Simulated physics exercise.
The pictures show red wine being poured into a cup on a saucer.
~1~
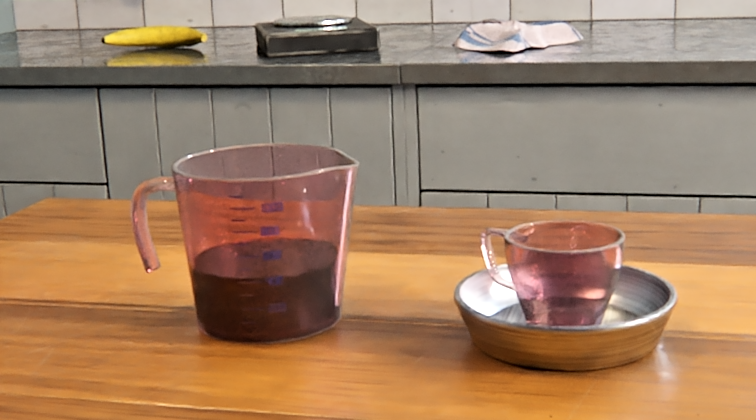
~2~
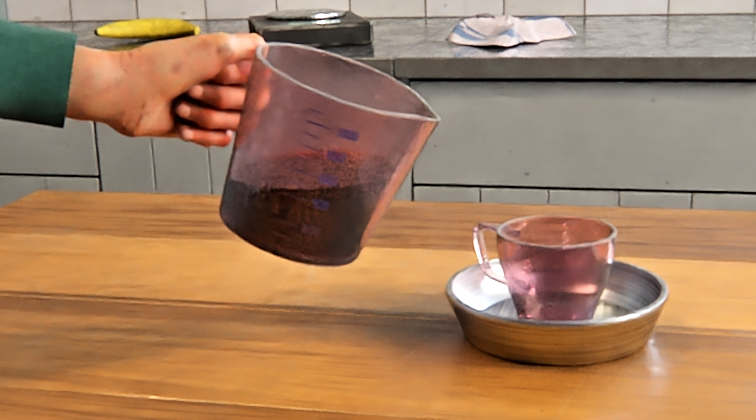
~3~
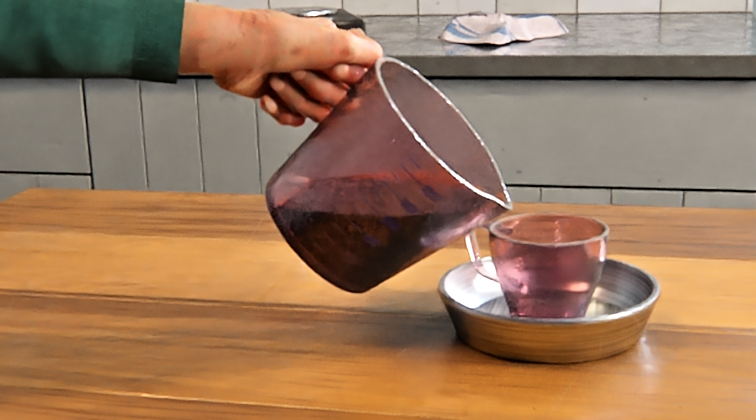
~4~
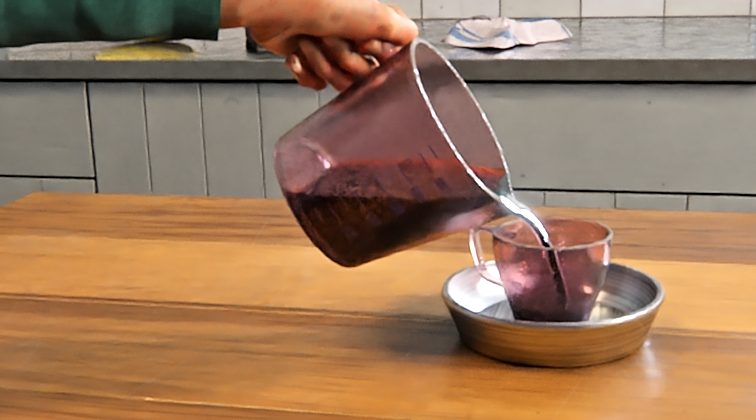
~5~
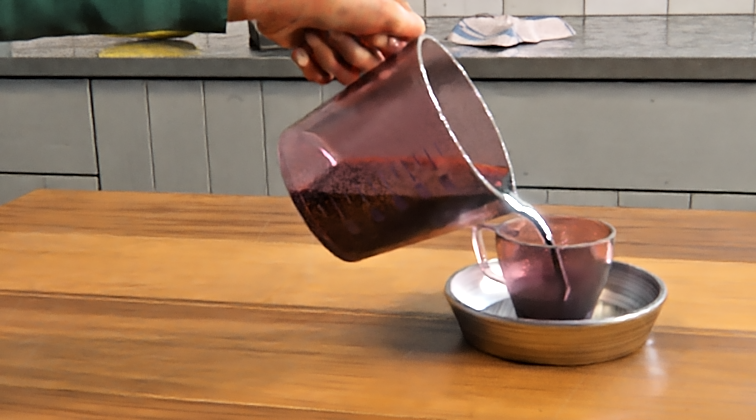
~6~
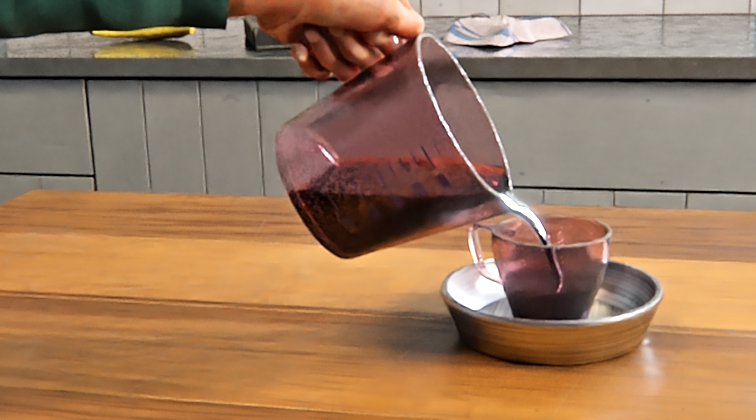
On a wooden table in a kitchen, a measuring jug of dark red liquid stands to the left of a clear cup in a shallow metal dish. A hand in a green sleeve lifts the jug by its handle, tilts it rightward over the cup and pours, the liquid rising inside the cup.
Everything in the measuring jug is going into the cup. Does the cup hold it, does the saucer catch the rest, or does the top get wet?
In the end it gets as far as the saucer.
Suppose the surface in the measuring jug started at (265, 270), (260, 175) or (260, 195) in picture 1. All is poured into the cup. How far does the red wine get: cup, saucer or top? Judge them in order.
In turn: Into the saucer, on to the top, past the saucer.
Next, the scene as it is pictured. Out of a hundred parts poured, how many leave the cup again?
I make it 40 per cent.
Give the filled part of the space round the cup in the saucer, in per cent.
About 40 per cent.
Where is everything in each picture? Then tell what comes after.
In the first picture, nothing is moving yet; measuring jug (265, 237) about a third full; cup (564, 277) empty; saucer (553, 336) dry.
In the second picture, the measuring jug is picked up; measuring jug (317, 153) tipped 20° with all of its load; cup (556, 272) empty.
In the third picture, the measuring jug leans over the cup; measuring jug (383, 179) tipped 50° with all of its load; cup (548, 270) empty.
In the fourth picture, the red wine is flowing; measuring jug (394, 159) tipped 60° with nearly all of its load; cup about a quarter full, surface at (552, 298).
In the fifth picture, the red wine is flowing; measuring jug (397, 155) tipped 60° with nearly all of its load; cup (555, 272) about a third full.
In the sixth picture, the red wine is flowing; measuring jug (394, 152) tipped 60° with about three quarters of its load; cup about half full, surface at (551, 278); saucer (539, 330) dry.
Next, the cup is full to the brim; the saucer is dry.
After that, the cup is full to the brim; the saucer is wet, with room to spare.
Finally, the cup is full to the brim; the saucer is wet, with room to spare.
